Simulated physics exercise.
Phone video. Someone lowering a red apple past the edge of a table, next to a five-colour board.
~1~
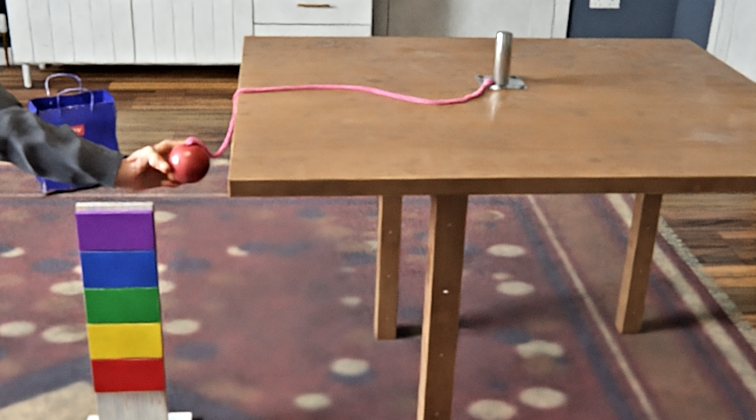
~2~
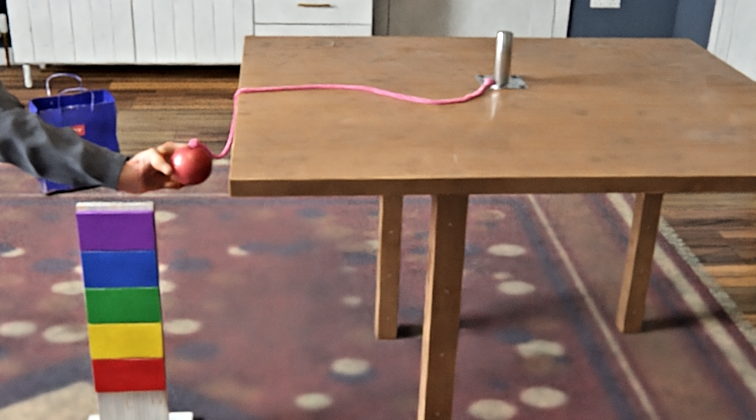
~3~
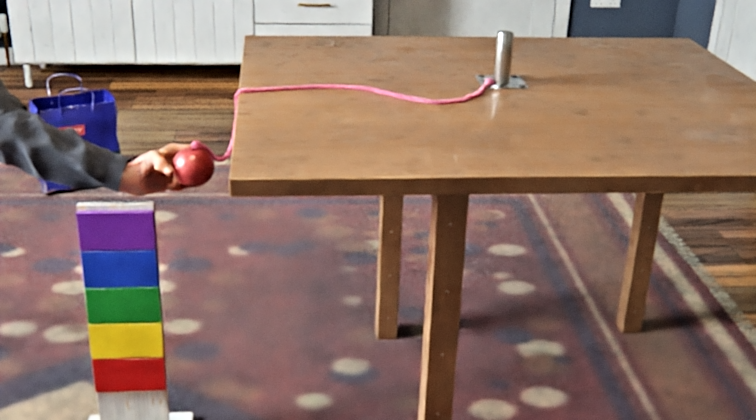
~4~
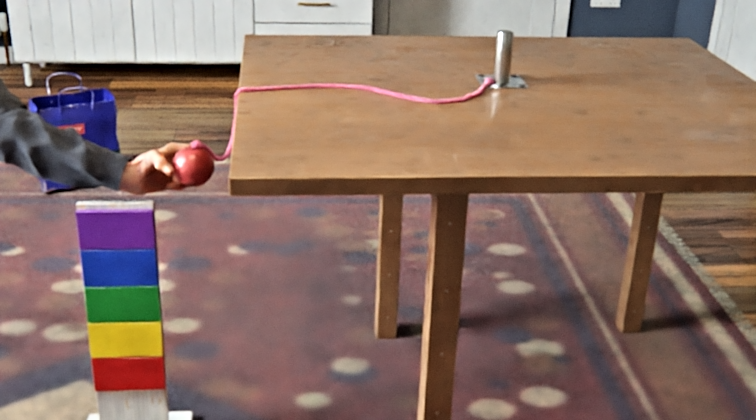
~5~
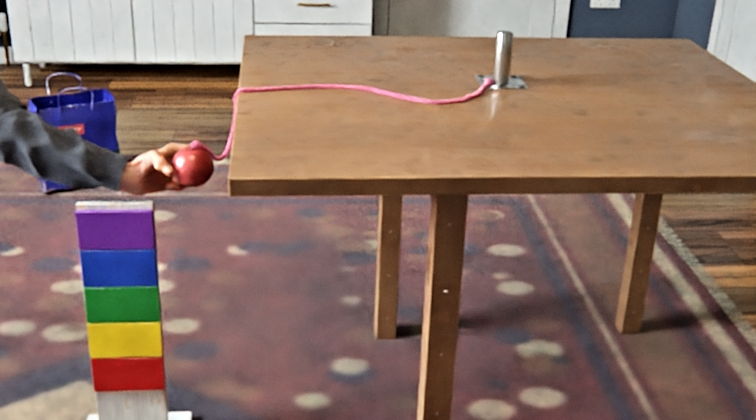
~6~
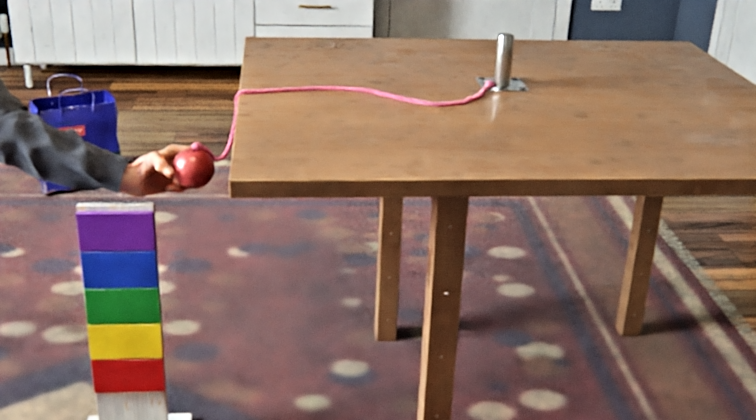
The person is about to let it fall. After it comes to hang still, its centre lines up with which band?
It lines up with blue.
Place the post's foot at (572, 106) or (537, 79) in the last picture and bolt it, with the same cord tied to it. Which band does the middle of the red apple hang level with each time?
Purple; purple.
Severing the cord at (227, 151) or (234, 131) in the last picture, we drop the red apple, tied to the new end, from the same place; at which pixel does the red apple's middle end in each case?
In turn, (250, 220) for the first and (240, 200) for the second.
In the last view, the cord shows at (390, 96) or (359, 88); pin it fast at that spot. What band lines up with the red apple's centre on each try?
Purple, then purple.
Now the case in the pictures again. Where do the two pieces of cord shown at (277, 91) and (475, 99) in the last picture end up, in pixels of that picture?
End positions: About (237, 114) and about (438, 87).
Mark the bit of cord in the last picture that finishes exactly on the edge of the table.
Go for the one at (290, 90).
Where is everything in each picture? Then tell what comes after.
Red apple (189, 163); purple (115, 232); blue (119, 270); green (122, 307); yellow (125, 342); red (128, 376), in the first frame.
Red apple (191, 165); cord through (480, 91) (431, 102) (361, 89) (289, 89) (234, 123), in the second frame.
Red apple (193, 166), in the third frame.
Red apple (194, 166); cord through (480, 91) (431, 102) (361, 88) (289, 88) (235, 122), in the fourth frame.
Red apple (193, 166), in the fifth frame.
Red apple (194, 168); cord through (481, 94) (432, 104) (361, 90) (290, 90) (235, 124), in the sixth frame.
Soon after, apple near (278, 253); level with blue.
After that, apple near (230, 266); level with blue.
In the end, apple near (235, 267); level with blue. Its middle rests at the blue band.
